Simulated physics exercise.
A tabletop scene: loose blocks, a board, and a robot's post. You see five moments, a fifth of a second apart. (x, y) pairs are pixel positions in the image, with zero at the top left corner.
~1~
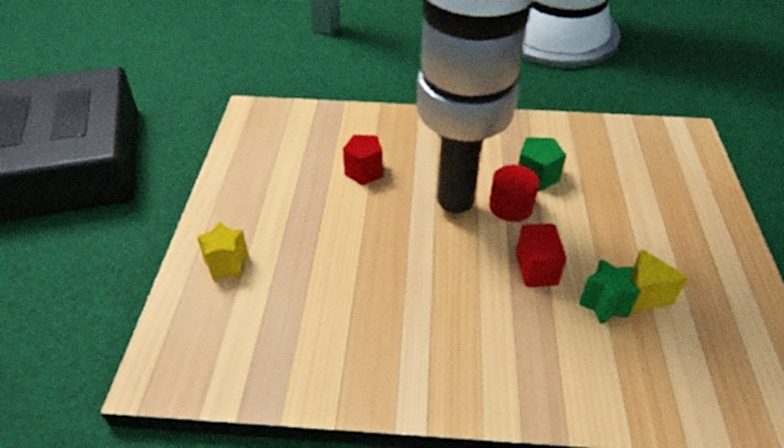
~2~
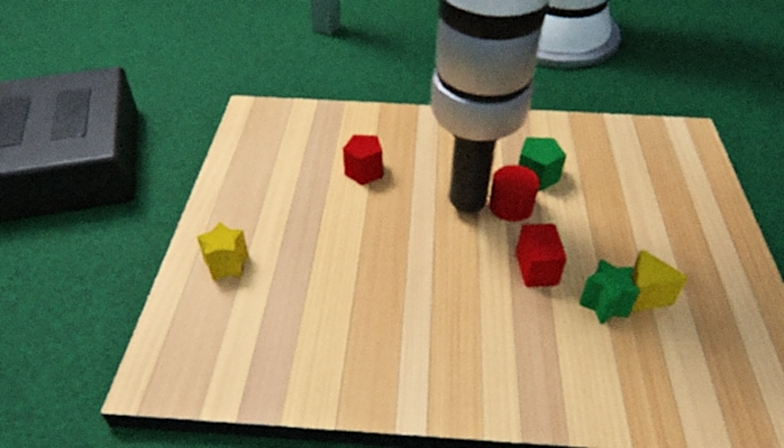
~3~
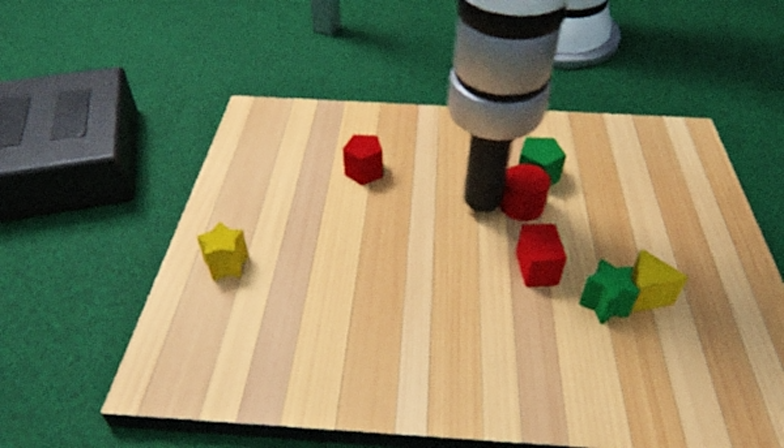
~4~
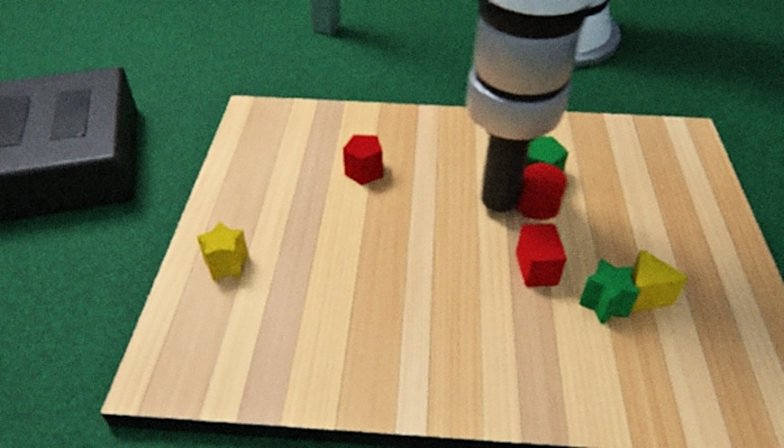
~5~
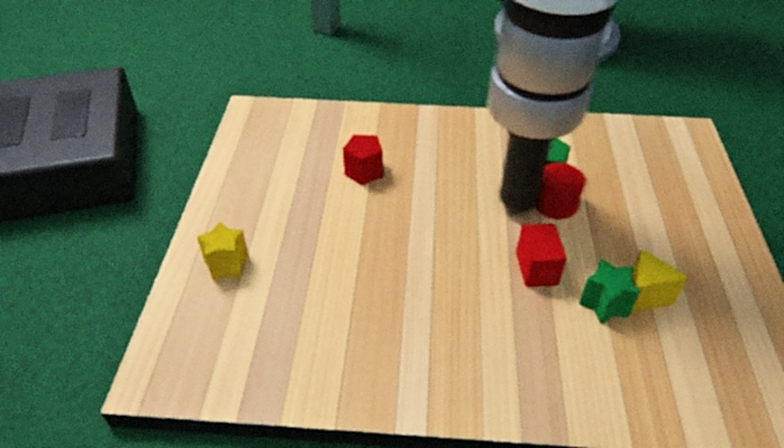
Robot arm's dark post moving right across a striped wooden board, meeting a red round block and pushing it a short way right.
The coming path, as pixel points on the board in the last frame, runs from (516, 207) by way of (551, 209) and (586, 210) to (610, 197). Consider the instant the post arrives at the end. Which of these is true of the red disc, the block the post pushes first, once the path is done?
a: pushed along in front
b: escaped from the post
a: Pushed along in front.
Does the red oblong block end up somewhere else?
I'd say no.
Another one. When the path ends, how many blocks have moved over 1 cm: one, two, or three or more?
My guess is one.
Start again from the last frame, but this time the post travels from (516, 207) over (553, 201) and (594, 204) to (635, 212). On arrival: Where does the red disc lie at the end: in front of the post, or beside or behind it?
The red disc won't leave the front of the post.
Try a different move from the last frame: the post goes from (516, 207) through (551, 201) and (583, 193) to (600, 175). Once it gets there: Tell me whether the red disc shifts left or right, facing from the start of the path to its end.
Pushed right.
On the path given first. One third of the way, post (555, 201); red disc (599, 175).
Two thirds of the way, post (591, 201); red disc (631, 171).
At the end, post (613, 189); red oblong block unmoved; green five-sided block unmoved; red disc (655, 162).
